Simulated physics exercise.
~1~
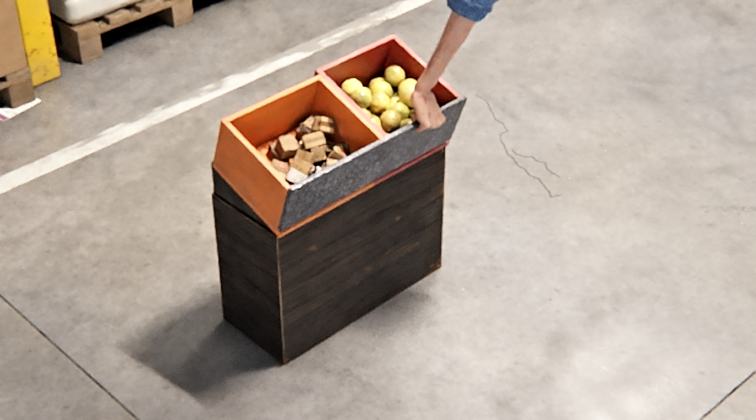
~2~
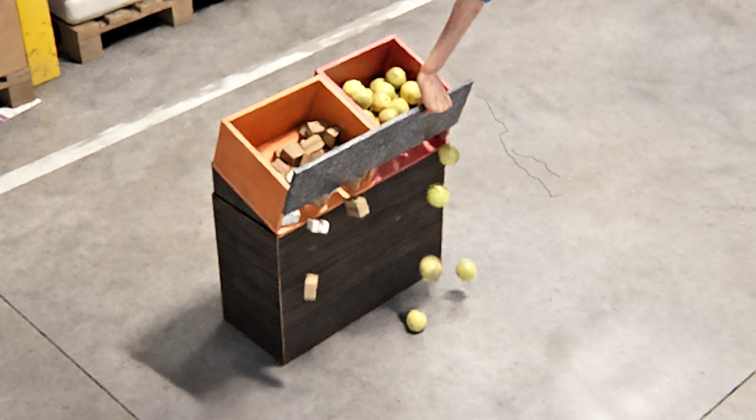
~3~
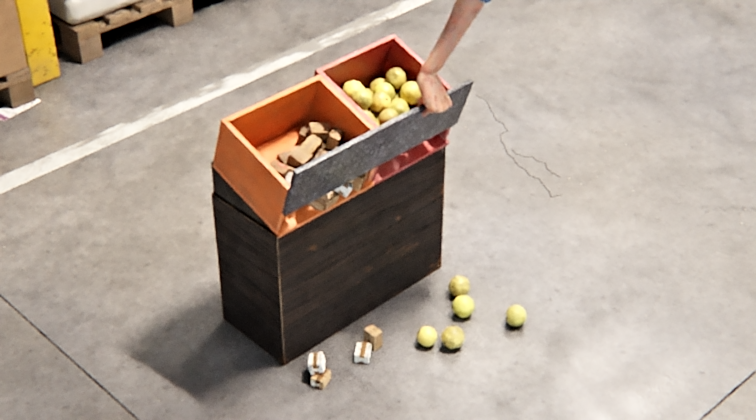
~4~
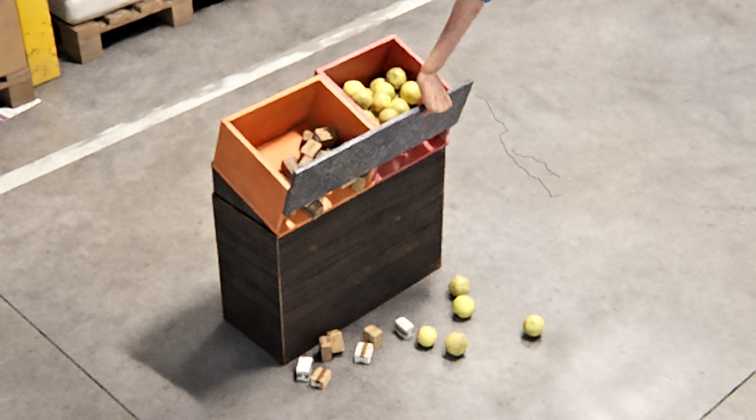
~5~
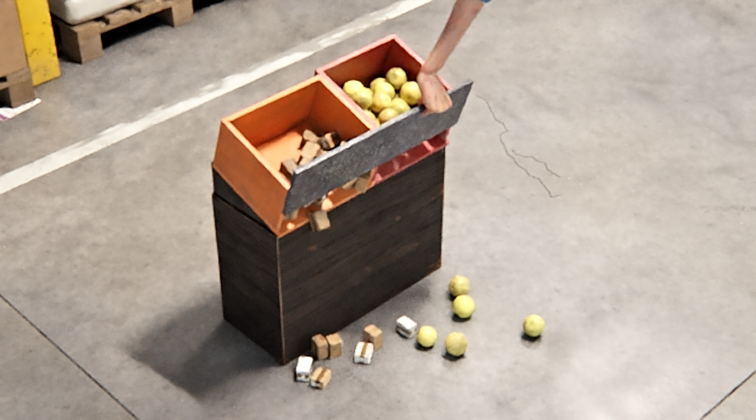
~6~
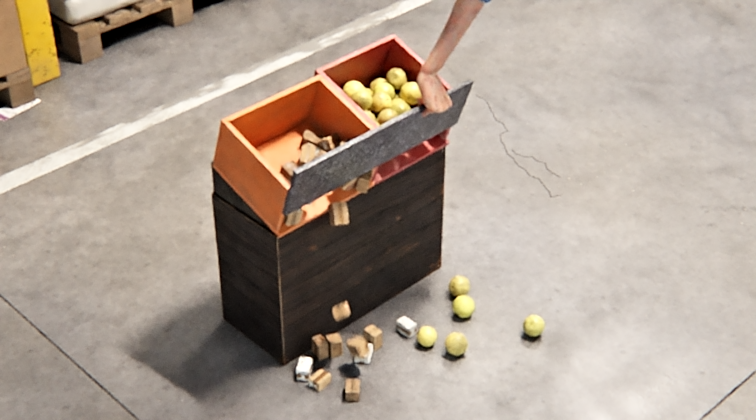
On a concrete warehouse floor, a dark wooden stand holds two open hoppers side by side, an orange one with small brown parcels and a red one with yellow apples. A hand reaches in from above and draws up the grey gate along their low front edge. Apples and parcels drop through the gap together. Five apples come to rest on the floor to the right, and the rest stay in the red hopper. Parcels keep slipping out of the orange hopper, pause briefly, then fall again, joining a scattered group below, with some still dropping at the end.
